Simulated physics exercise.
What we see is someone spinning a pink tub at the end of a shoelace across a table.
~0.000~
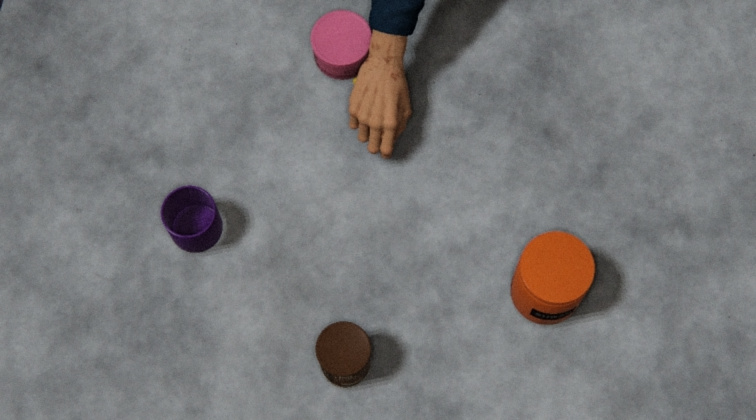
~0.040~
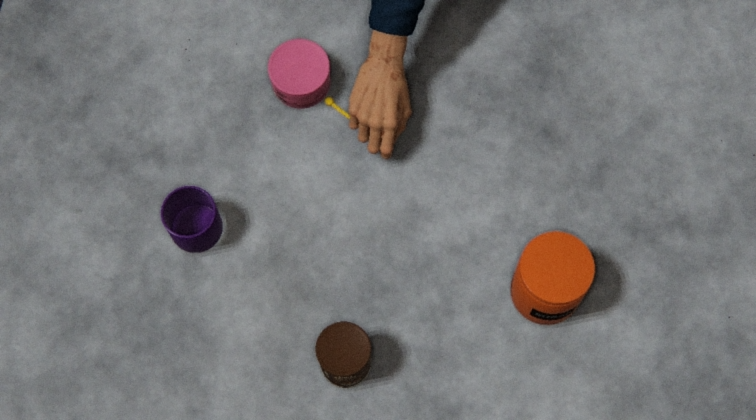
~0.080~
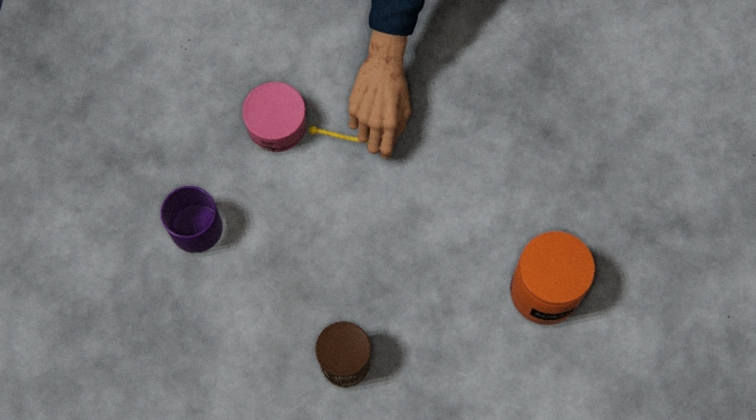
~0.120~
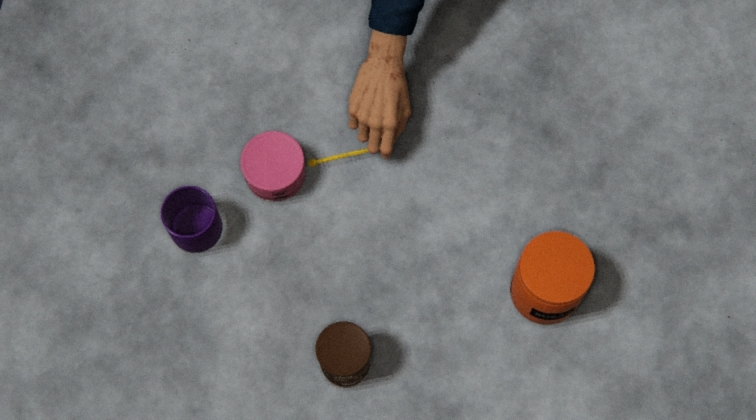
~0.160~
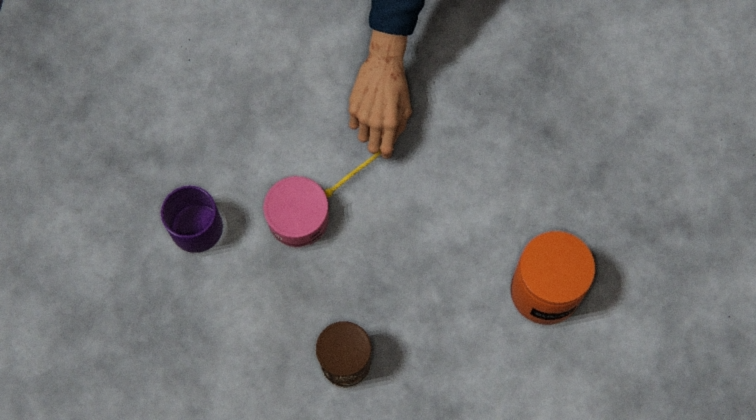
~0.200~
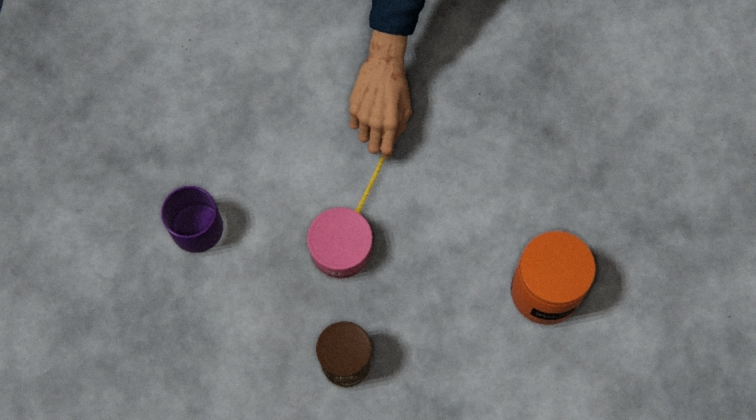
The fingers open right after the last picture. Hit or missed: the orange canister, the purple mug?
The orange canister takes the knock, the purple mug stays untouched.
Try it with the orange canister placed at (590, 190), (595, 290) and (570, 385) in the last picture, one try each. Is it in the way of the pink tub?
In the first case it is spared; in the second case it gets hit; in the third case it remains clear.
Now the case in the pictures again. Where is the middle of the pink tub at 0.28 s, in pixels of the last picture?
At about (444, 270).
After 0.28 s, tub near (444, 270).
After 0.40 s, tub near (474, 284); orange canister pushed aside.
In the end, tub near (474, 284); orange canister pushed aside. The orange canister is struck and the purple mug remains clear.
